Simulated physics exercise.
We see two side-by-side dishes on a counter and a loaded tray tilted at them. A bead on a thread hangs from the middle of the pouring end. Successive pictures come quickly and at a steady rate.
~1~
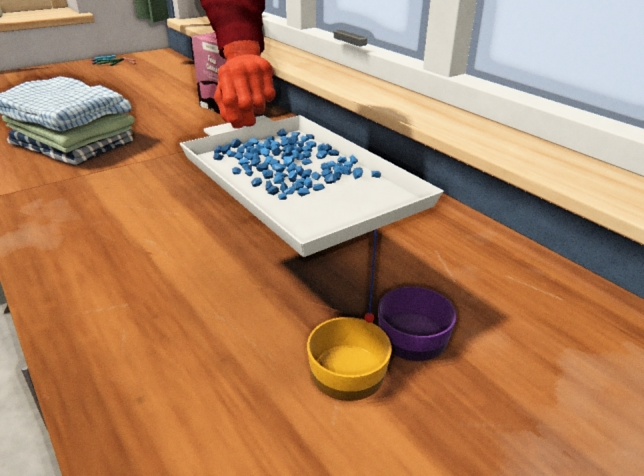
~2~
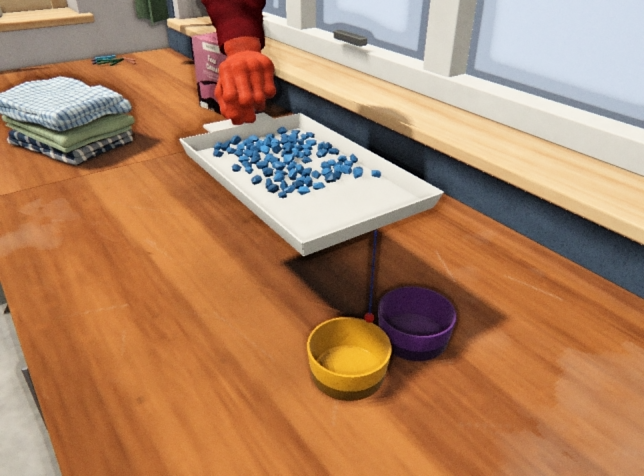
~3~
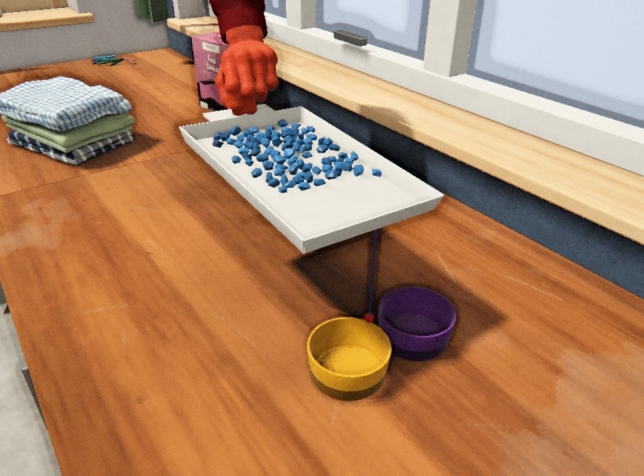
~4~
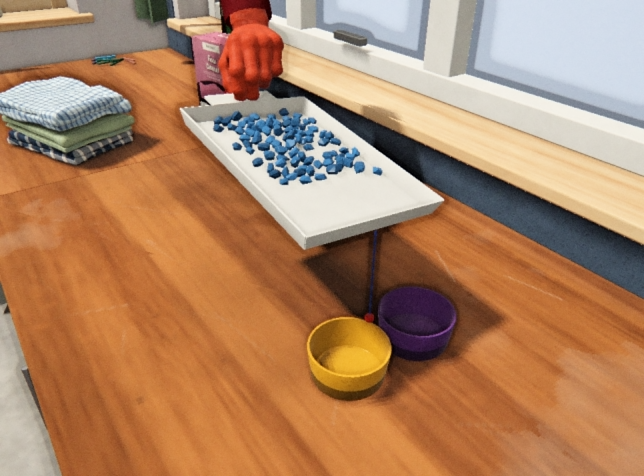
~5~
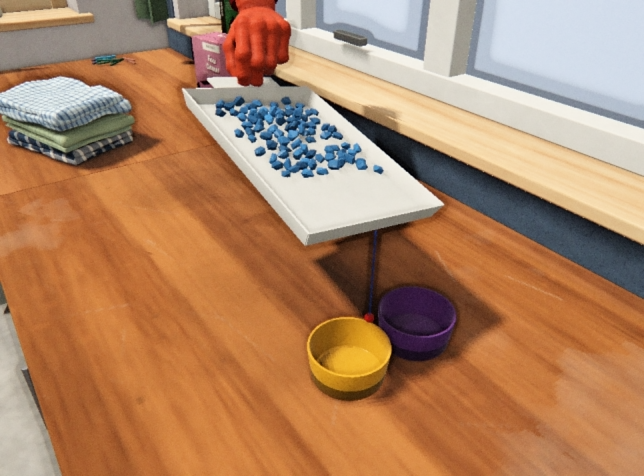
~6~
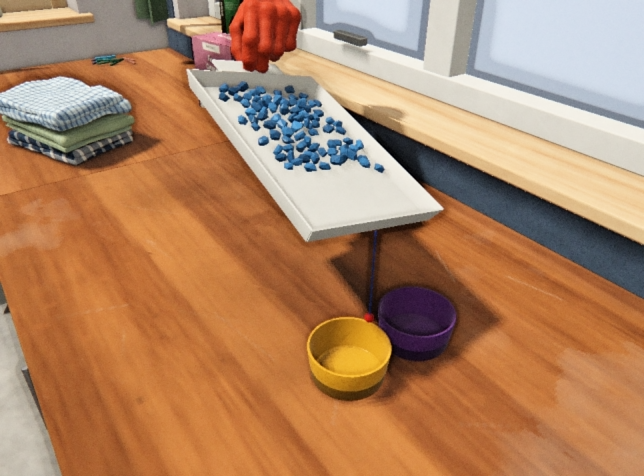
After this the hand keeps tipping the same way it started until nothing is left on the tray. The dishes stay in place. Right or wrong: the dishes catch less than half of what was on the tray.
Wrong - they catch more than half.
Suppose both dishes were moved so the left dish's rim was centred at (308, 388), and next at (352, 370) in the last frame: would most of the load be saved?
Well, not up to half at the first spot and not up to half at the second.
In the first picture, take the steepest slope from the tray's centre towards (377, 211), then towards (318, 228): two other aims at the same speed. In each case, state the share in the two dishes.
I'd expect around 40 in a hundred first and around 20 in a hundred second.
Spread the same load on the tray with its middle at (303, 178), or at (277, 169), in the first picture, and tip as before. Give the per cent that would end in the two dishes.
Near 80 % and 70 %.
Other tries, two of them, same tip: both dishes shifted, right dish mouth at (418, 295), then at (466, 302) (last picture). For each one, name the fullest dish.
Result, try one: The right of the two; try two: The right of the two.
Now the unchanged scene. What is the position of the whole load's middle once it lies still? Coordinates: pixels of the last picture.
Resting centre, last frame: Roughly (427, 332).
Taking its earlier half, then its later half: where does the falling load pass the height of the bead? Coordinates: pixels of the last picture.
It goes through near (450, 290) first, then near (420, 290).
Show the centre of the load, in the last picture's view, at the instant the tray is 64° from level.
Look close to (406, 190) in the last picture.
Just after the last frame, tray tipped steeply; almost all on the tray; about a tenth in the air.
A moment on, tray tipped past a quarter turn; about a tenth on the tray; roughly half in the right dish; roughly a third outside both; about a tenth in the air.
Further on, tray tipped past a quarter turn; roughly two thirds in the right dish; roughly a third outside both.
When it is over, tray tipped past a quarter turn; not one in the left dish; roughly two thirds in the right dish; roughly a third outside both.
